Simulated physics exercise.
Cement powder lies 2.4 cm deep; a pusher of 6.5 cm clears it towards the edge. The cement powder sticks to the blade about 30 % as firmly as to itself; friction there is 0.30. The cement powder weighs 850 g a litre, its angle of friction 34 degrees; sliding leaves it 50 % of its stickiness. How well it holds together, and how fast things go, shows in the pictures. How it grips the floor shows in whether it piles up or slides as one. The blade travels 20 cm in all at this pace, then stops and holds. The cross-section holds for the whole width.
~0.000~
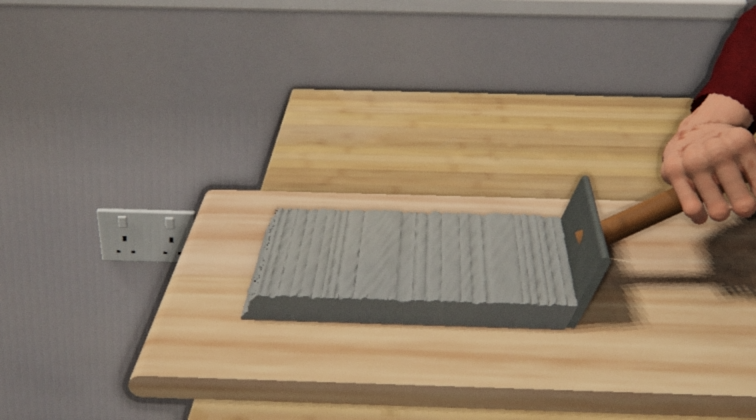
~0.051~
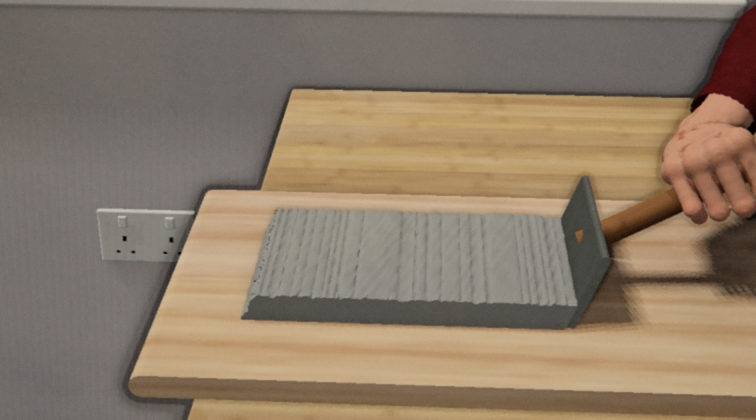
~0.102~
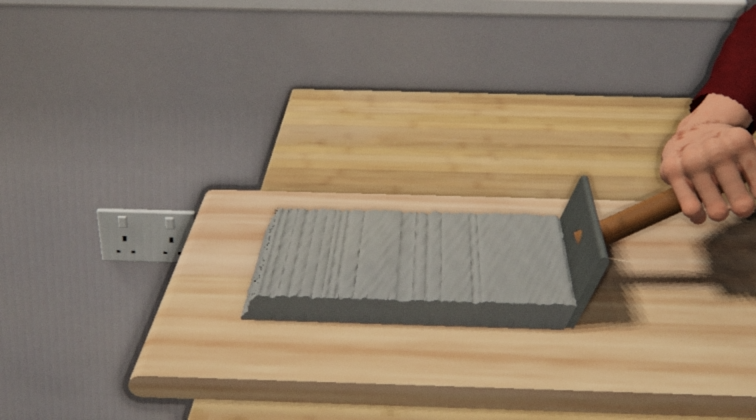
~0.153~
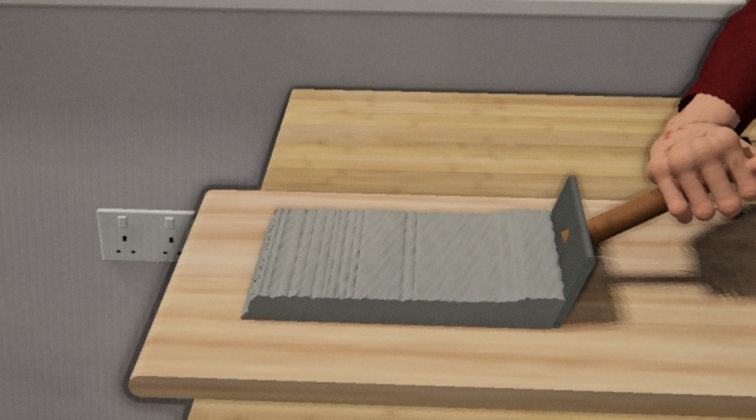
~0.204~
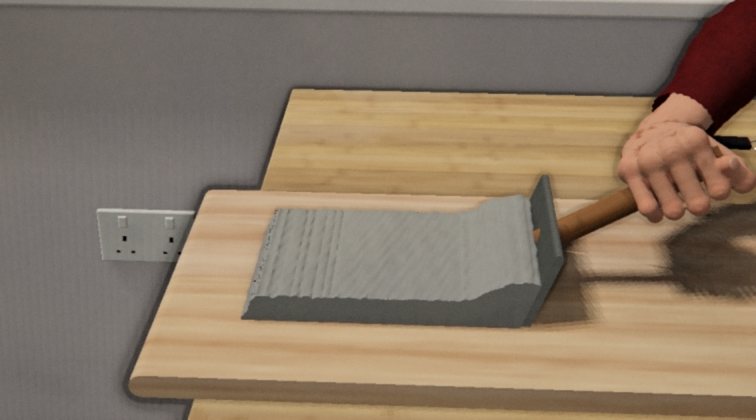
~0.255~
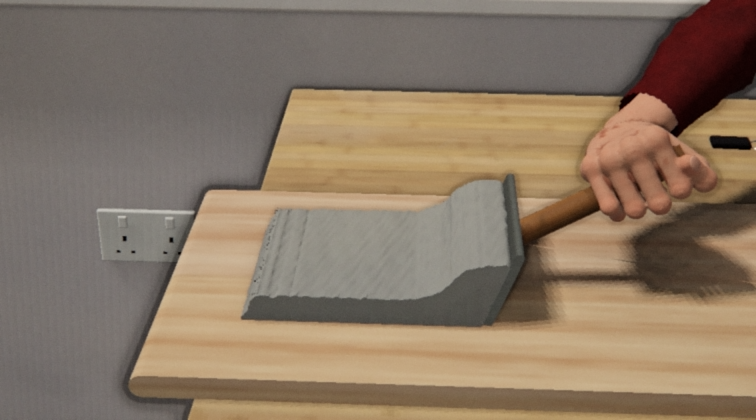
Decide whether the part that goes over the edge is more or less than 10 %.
It comes out less than 10 %.
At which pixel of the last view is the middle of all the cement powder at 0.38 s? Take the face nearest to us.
Near (346, 292).
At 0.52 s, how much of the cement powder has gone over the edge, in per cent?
About 0 %.
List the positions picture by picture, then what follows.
In the first picture, foot of the blade at (565, 330), not yet moved; front end of the cement powder at (243, 319), piled 2.4 cm high.
In the second picture, foot of the blade at (565, 330), not yet moved; front end of the cement powder at (243, 319), piled 2.4 cm high.
In the third picture, foot of the blade at (564, 330), not yet moved; front end of the cement powder at (243, 319), piled 2.4 cm high.
In the fourth picture, foot of the blade at (550, 330), moved 1.2 cm; front end of the cement powder at (243, 319), piled 3.0 cm high.
In the fifth picture, foot of the blade at (520, 329), moved 3.6 cm; front end of the cement powder at (243, 319), piled 4.3 cm high.
In the sixth picture, foot of the blade at (482, 328), moved 6.8 cm; front end of the cement powder at (243, 319), piled 5.9 cm high.
By 0.38 s, 0 % has gone over the edge.
By 0.52 s, 0 % has gone over the edge.
By 0.67 s, 0 % has gone over the edge.
By 0.82 s, 0 % has gone over the edge.
By 0.98 s, at the end, 0 % has gone over the edge.
